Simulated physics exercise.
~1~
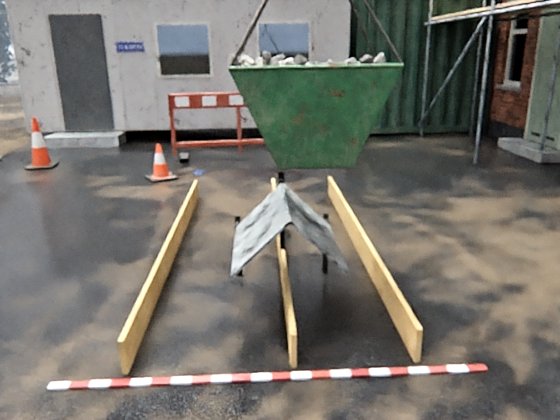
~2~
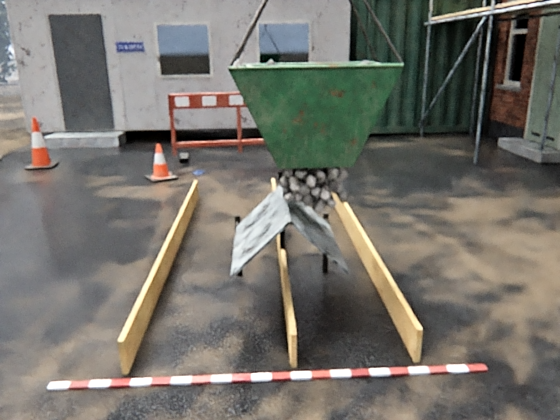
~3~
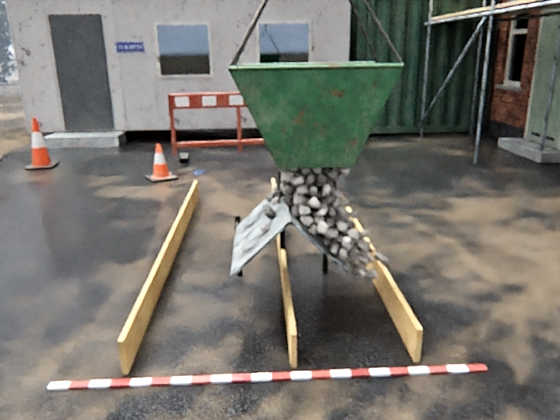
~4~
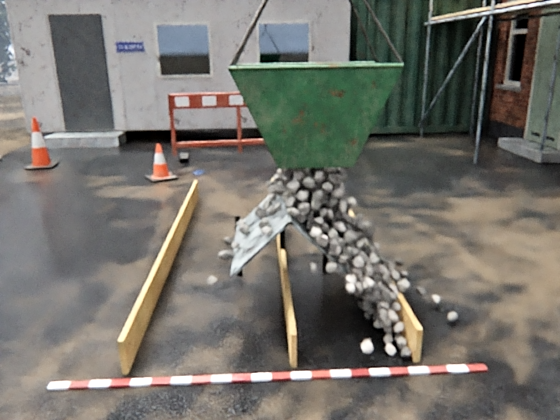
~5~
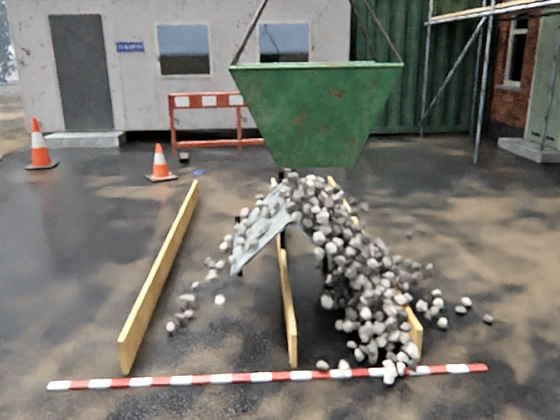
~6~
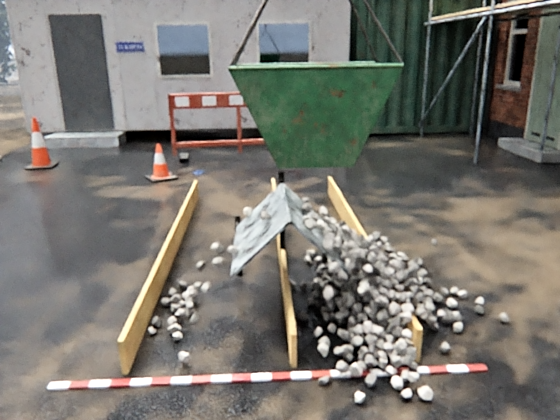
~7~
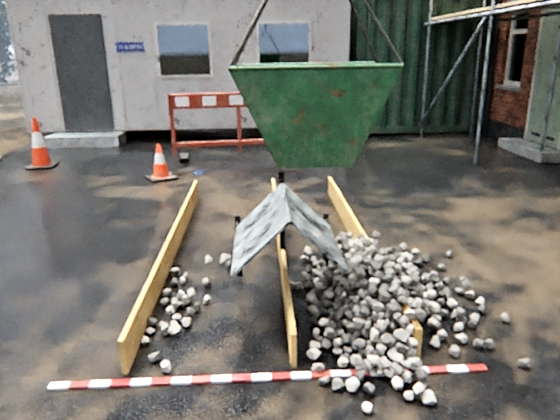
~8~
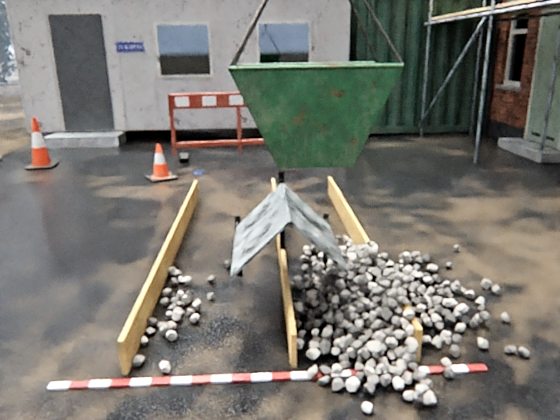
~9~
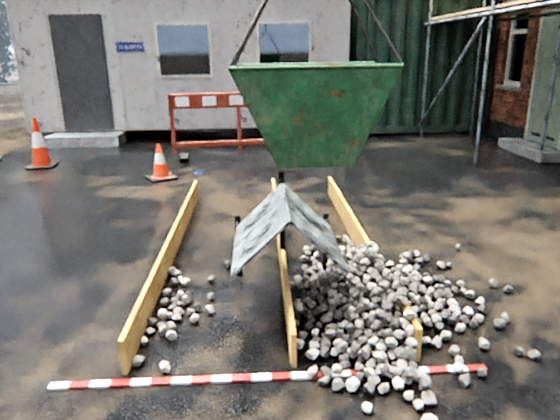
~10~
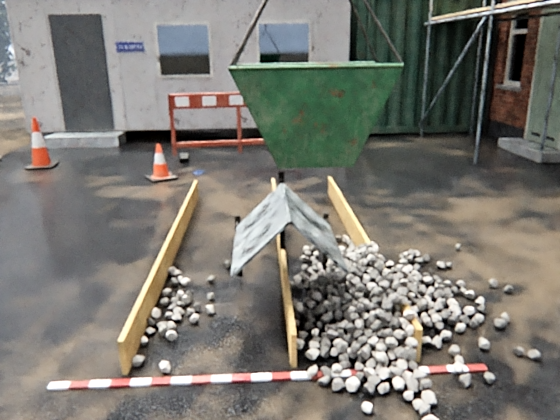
In this clip, grey stones pour from the bottom of a hanging green skip onto a fixed, ridged steel sheet and tumble mostly down its right side, ending with a large heap in the right bay, some spilled farther right, and a few in the left bay.
